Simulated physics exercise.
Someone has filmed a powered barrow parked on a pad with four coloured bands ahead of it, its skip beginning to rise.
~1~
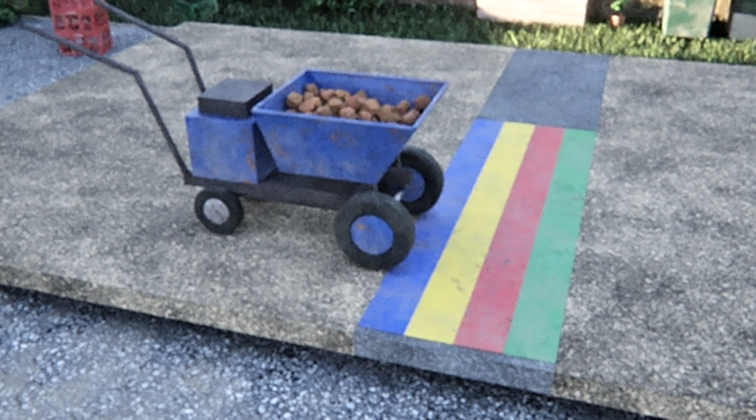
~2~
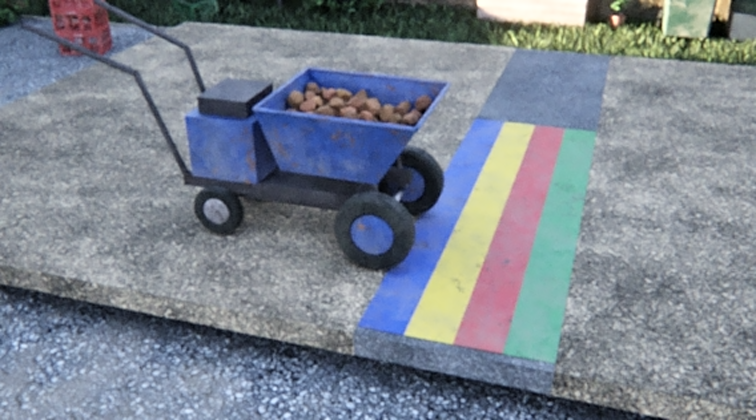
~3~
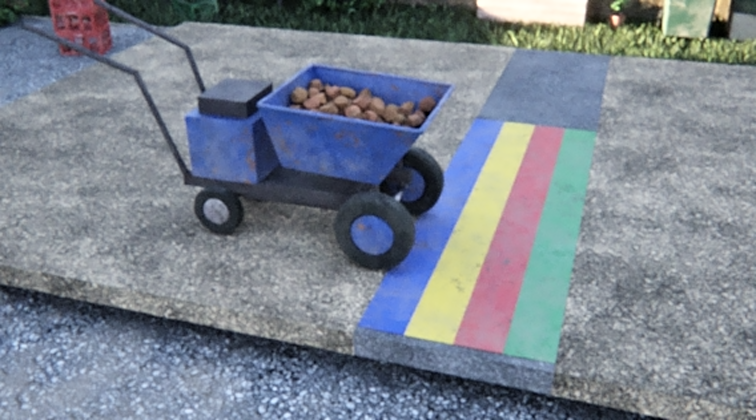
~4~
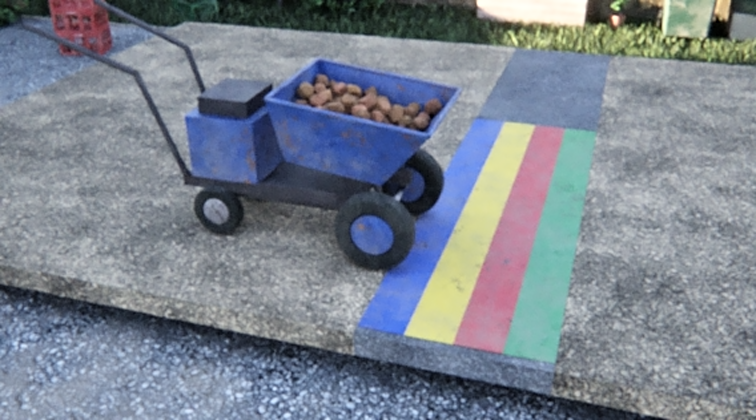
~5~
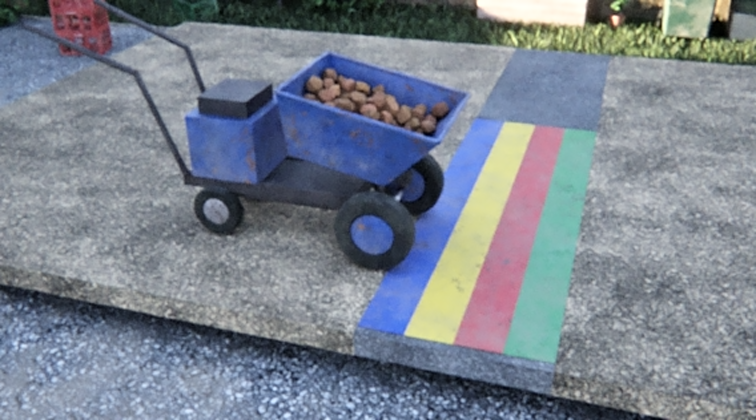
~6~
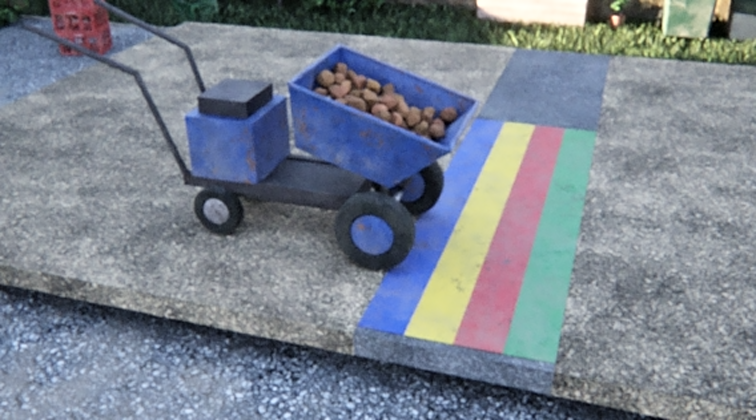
On a rough concrete pad, a small blue barrow heaped with brown clods stood still beside blue, yellow, red and green bands while its skip slowly tilted forward, the front lip dipping toward the right.
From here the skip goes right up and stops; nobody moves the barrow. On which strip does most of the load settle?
The green strip carries the most.
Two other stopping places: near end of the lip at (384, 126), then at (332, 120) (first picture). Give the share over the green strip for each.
First some 20, then 10 per cent.
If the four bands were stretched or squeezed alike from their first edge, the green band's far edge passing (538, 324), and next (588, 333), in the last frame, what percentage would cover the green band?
Near 30 % and 30 %.
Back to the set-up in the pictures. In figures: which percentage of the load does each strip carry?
Blue strip near 0; yellow strip near 0; red strip near 15; green strip near 30.
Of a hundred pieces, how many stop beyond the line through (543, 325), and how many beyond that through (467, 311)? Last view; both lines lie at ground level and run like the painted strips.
Roughly 40 per cent, and 70 per cent.
Just after the last frame, skip tipped steeply; every one in the skip.
A moment on, skip tipped right over; the larger part in the skip; about a tenth over the red strip; about a tenth over the green strip; just a few off the paint.
Further on, skip tipped right over; roughly a third in the skip; about a tenth over the red strip; roughly a quarter over the green strip; roughly a quarter off the paint.
When it is over, skip tipped right over; roughly a third in the skip; not one over the blue strip; just a few over the yellow strip; about a tenth over the red strip; roughly a quarter over the green strip; roughly a quarter off the paint.
